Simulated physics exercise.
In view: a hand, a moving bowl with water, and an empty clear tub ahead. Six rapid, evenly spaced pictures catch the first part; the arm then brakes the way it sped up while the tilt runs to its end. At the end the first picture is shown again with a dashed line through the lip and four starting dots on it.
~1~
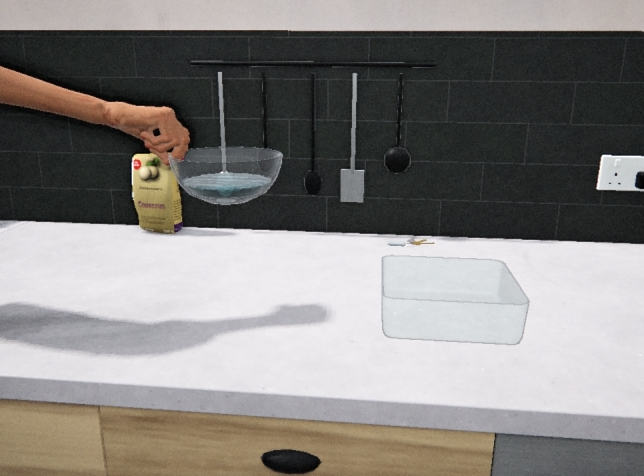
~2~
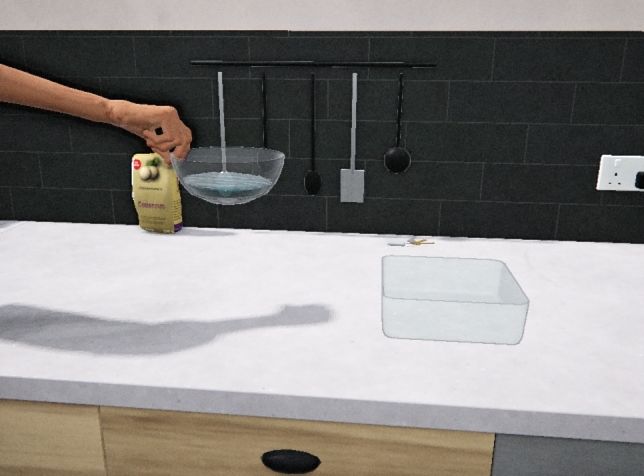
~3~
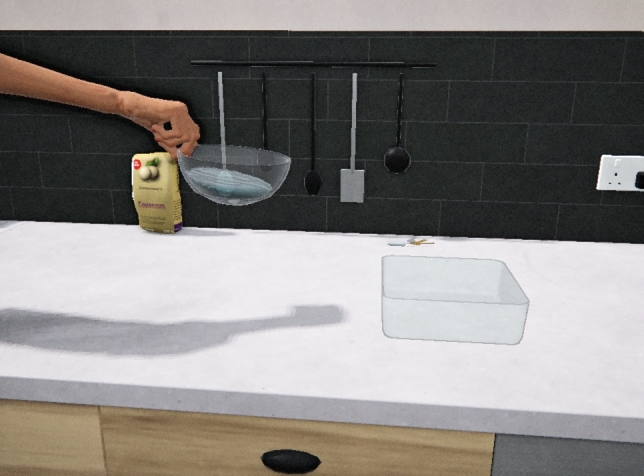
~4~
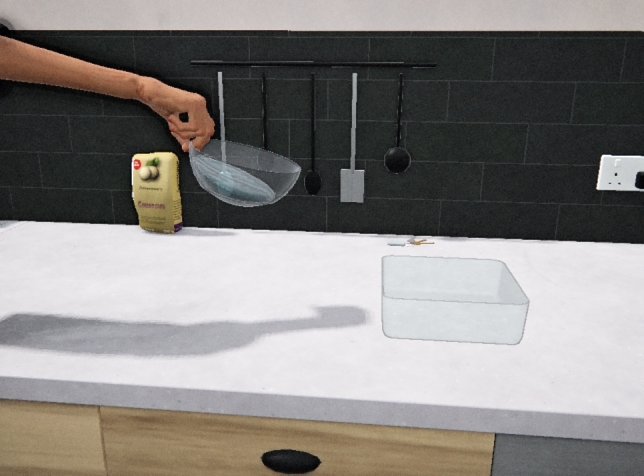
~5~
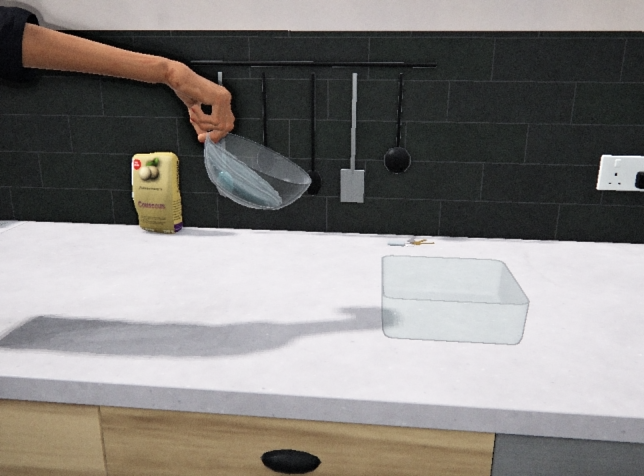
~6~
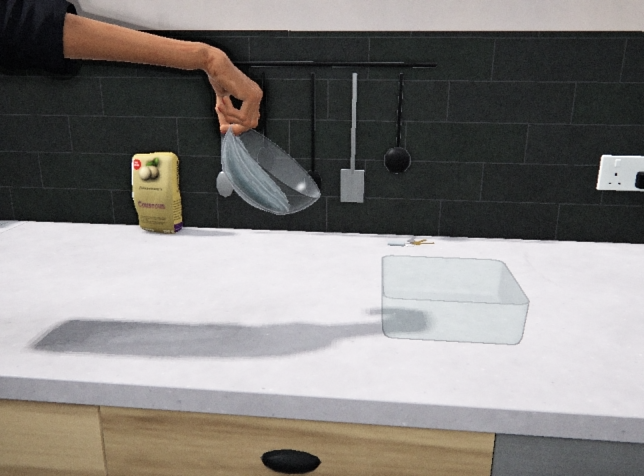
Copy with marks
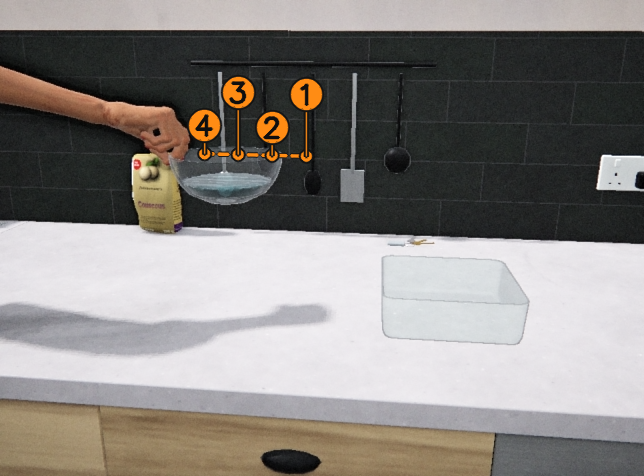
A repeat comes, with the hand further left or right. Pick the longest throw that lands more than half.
I would pick place 1.
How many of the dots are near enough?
One of the four.
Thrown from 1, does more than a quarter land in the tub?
Yes.
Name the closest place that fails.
It is 2.
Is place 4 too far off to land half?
Yes.
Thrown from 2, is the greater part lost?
Yes.
In orange, 1 at (306, 156); 2 at (272, 155); 3 at (238, 154); 4 at (204, 153).
For place 1, about 65 % lands in the tub, 13 % falls short and 22 % goes beside or beyond.
For place 2, about 32 % lands in the tub, 59 % falls short and 9 % goes beside or beyond.
For place 3, about 0 % lands in the tub, 96 % falls short and 3 % goes beside or beyond.
For place 4, about 0 % lands in the tub, 100 % falls short.
